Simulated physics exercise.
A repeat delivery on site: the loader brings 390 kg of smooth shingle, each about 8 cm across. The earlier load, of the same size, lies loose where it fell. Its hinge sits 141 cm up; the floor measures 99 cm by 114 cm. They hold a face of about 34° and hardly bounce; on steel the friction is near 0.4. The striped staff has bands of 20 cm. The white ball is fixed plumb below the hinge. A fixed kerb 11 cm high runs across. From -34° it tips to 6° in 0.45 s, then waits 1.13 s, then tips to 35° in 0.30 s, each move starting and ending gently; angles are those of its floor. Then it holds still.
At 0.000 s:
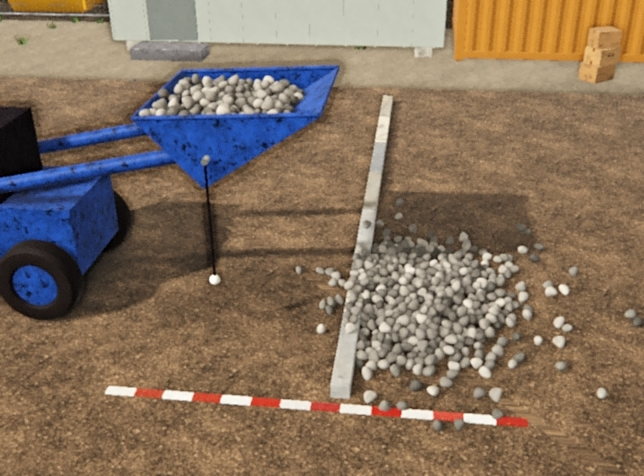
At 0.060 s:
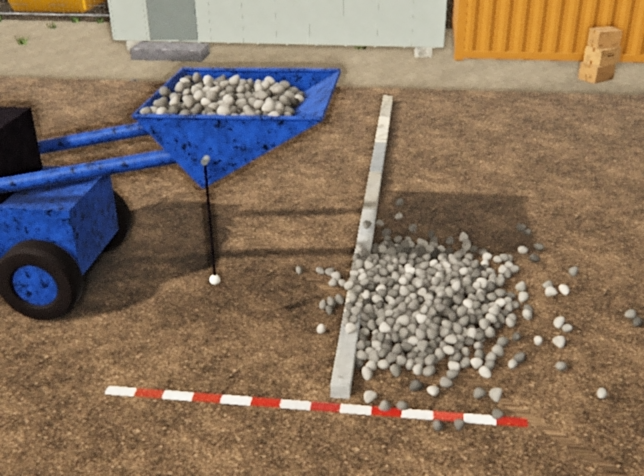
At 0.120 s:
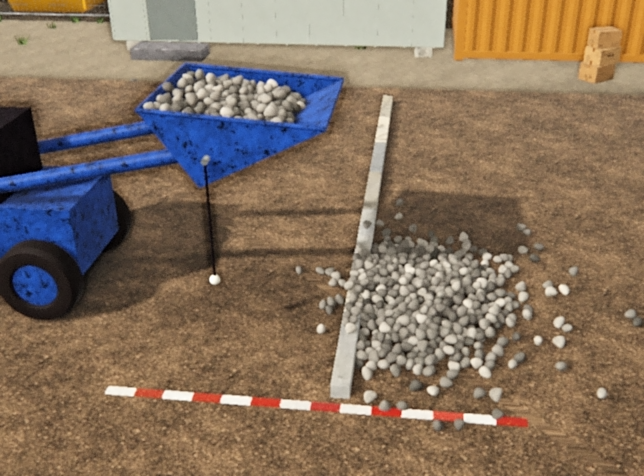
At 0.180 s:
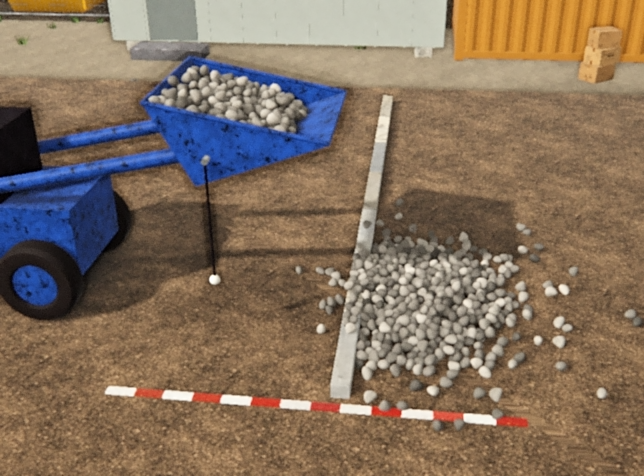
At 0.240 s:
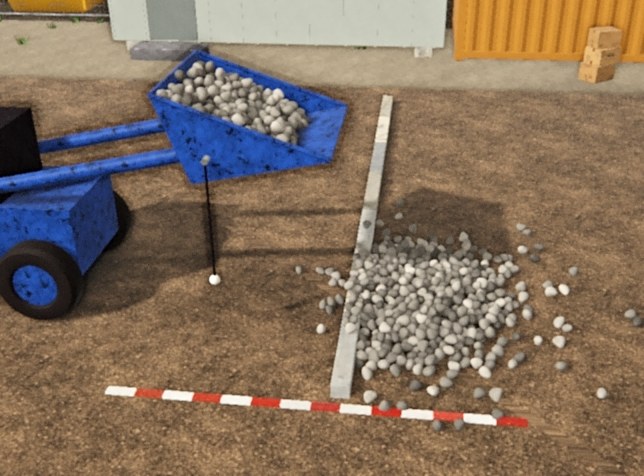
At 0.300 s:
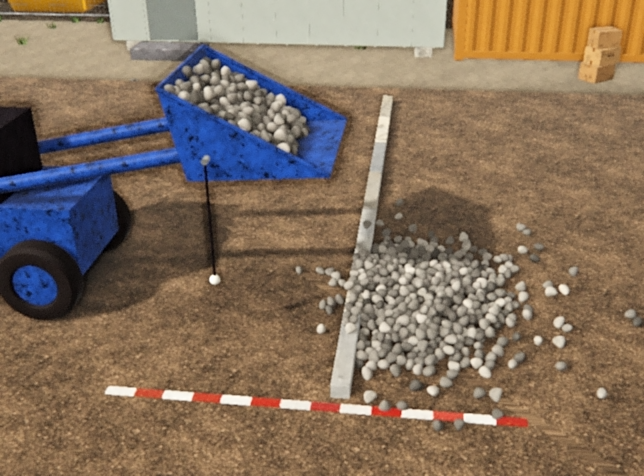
A blue loader on the left holds a raised bucket of grey stones over a brown dirt yard, seen from above by a still camera. A pale kerb crosses the ground beside a loose heap of similar stones, with a red-and-white staff in front and pale and orange containers behind. The bucket tilts steadily, its back rising as the stones shift towards its right-hand lip.
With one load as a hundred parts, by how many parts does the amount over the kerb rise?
Close to 57 parts in a hundred.
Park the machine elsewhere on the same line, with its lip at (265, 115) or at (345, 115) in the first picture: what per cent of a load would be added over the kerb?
About 10 and 80 per cent.
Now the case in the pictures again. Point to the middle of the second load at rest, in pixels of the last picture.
Near (372, 285).
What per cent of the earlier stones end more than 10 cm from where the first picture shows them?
Roughly 5 per cent of them.
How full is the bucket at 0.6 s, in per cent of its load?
It holds some 100 per cent.
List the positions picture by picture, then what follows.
In the first picture, the bucket is at -34°, its lip at (320, 115); the top of the load is at (248, 87). The earlier load is highest near (364, 273), 19 cm above ground level, 7 % on this side of the kerb, 93 % over the kerb.
In the second picture, lip at (322, 119), floor tilted -32°, highest stones at (239, 85); the stones move at 0.2 m/s on average.
In the third picture, the bucket is at -27°, its lip at (326, 130); the top of the load is at (199, 80); the stones move at 0.4 m/s on average.
In the fourth picture, lip at (329, 144), floor tilted -20°, highest stones at (198, 77); the stones move at 0.5 m/s on average.
In the fifth picture, lip at (331, 161), floor tilted -12°, highest stones at (201, 73); the stones move at 0.6 m/s on average.
In the sixth picture, lip at (330, 176), floor tilted -4°, highest stones at (205, 70); the stones move at 0.5 m/s on average.
After 0.4 s the floor is at 5°; in per cent of one load, 100 in the bucket, 7 on this side of the kerb, 93 over the kerb; the foremost stones are at (642, 341).
After 0.6 s the floor is at 6°; in per cent of one load, 100 in the bucket, 7 on this side of the kerb, 93 over the kerb; the foremost stones are at (642, 341).
After 2.3 s the floor is at 35°; in per cent of one load, 28 in the bucket, 55 on this side of the kerb, 117 over the kerb; the foremost stones are at (642, 341).
After 4.9 s the floor is at 35°; in per cent of one load, 0 in the bucket, 50 on this side of the kerb, 150 over the kerb; the foremost stones are at (642, 341). Net gain over the kerb, 57.
